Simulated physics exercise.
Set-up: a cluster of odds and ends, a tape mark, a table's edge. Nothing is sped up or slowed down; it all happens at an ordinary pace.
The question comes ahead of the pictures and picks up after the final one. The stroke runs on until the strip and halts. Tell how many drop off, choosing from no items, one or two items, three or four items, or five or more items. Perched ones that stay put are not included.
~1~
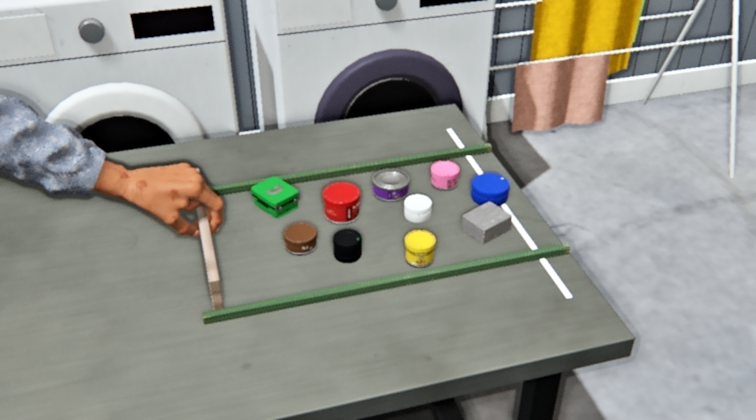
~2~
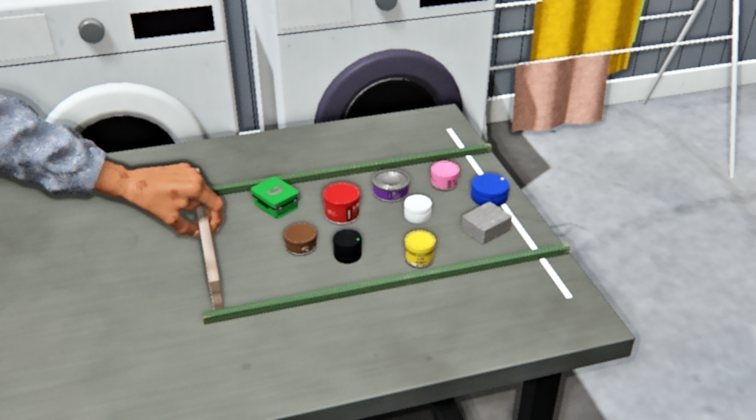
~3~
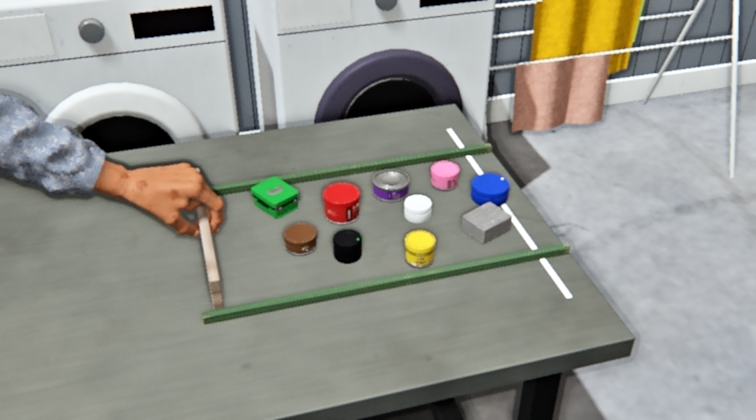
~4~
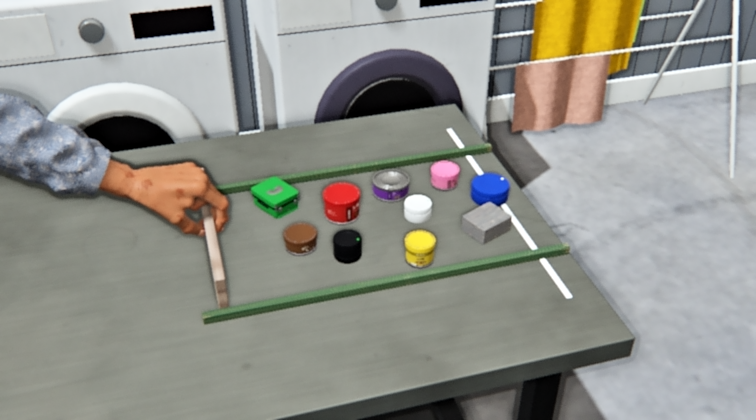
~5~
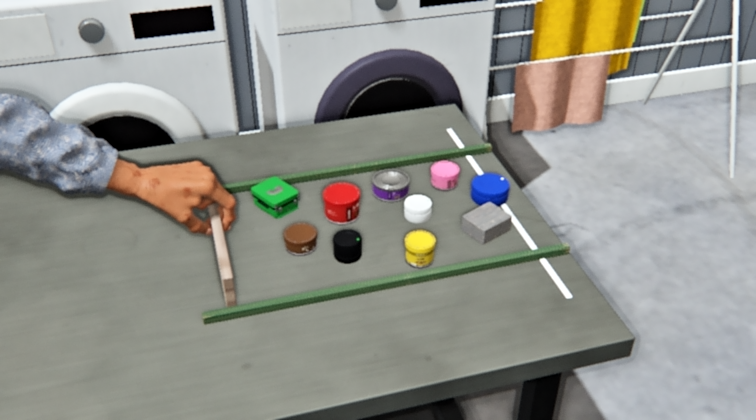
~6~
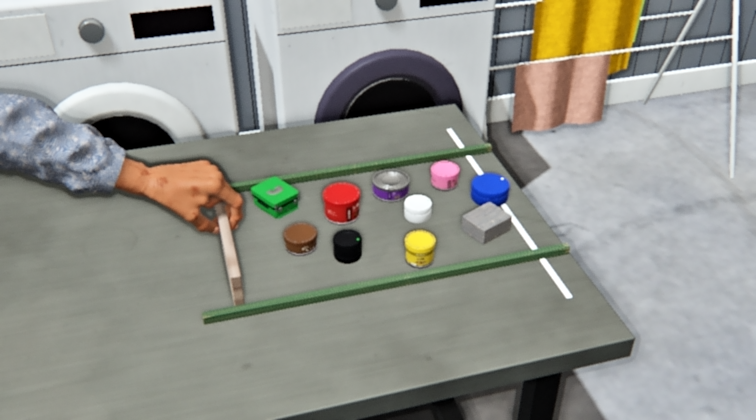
Five or more items drop off.
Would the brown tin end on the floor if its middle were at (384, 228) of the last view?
From that start, the object then is safe.
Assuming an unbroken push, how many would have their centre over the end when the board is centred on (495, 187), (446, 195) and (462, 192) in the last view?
5; 0; 1.
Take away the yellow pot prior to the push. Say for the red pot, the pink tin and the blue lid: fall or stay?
Red pot: Still there. Pink tin: Over the edge. Blue lid: Over the edge.
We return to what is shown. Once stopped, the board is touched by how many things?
Result: 5 in all.
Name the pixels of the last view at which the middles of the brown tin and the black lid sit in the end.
The brown tin comes to rest at (521, 201), and the black lid comes to rest at (531, 216).
Soon after, none off yet; blue lid at rest near (490, 190); grey block at rest near (487, 223); pink tin at rest near (445, 176).
By the end, the number that fall off is five or more; fallen, purple pot, white lid, pink tin, grey block and blue lid.
